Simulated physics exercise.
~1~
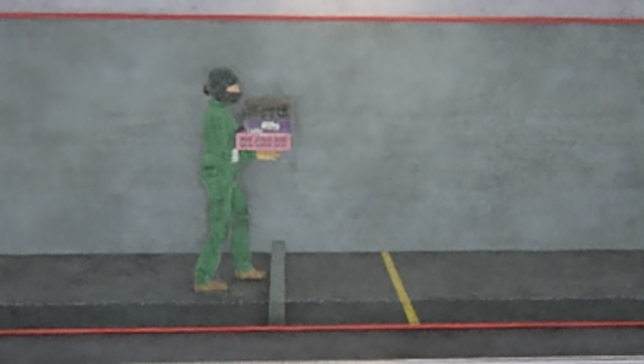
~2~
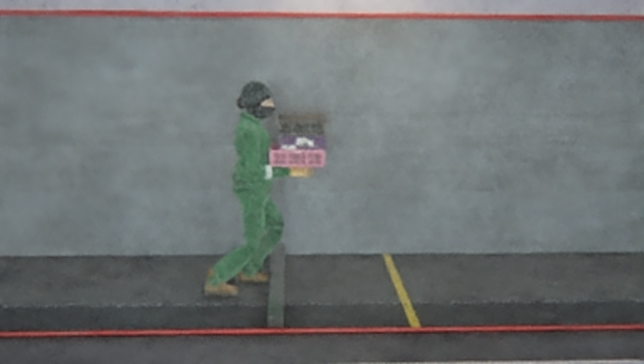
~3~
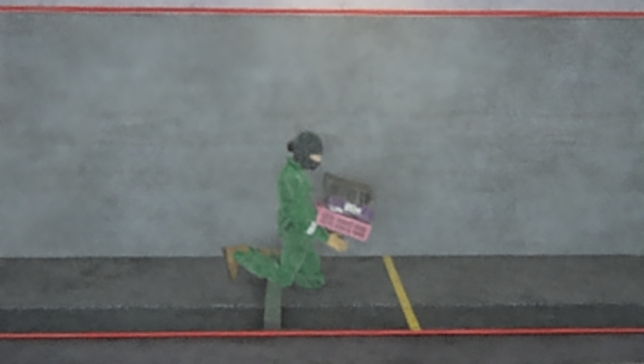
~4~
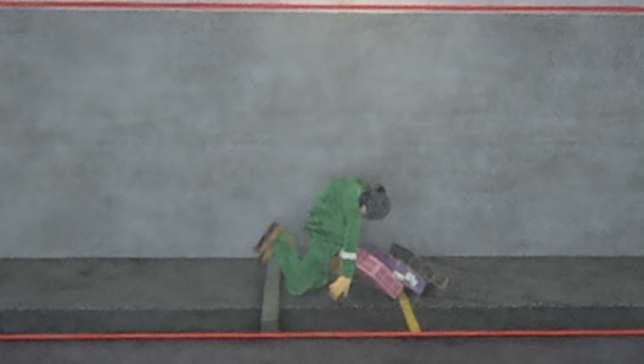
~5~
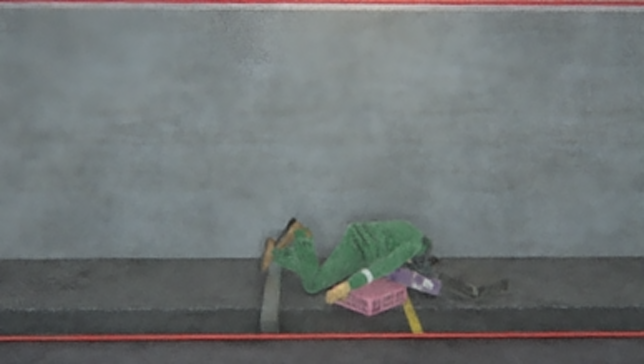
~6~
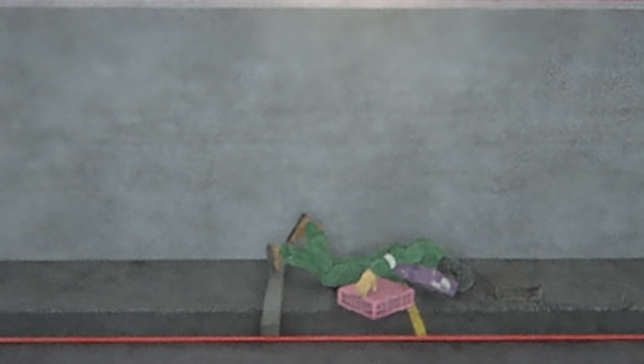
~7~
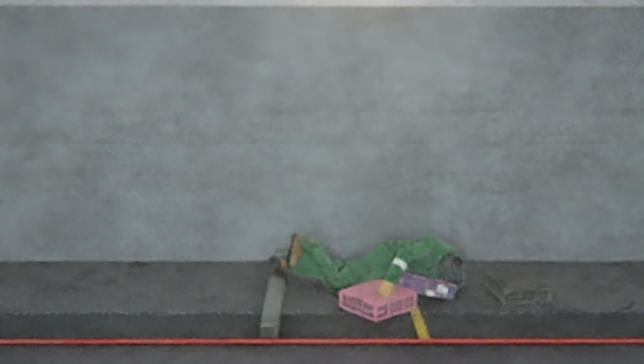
We see a person in green carrying stacked crates and a purple parcel rightward, tripping at a low rail and pitching forward onto the floor; the load spills, and the person ends face down, head beyond the yellow line, with the pink crate stopping short of it.
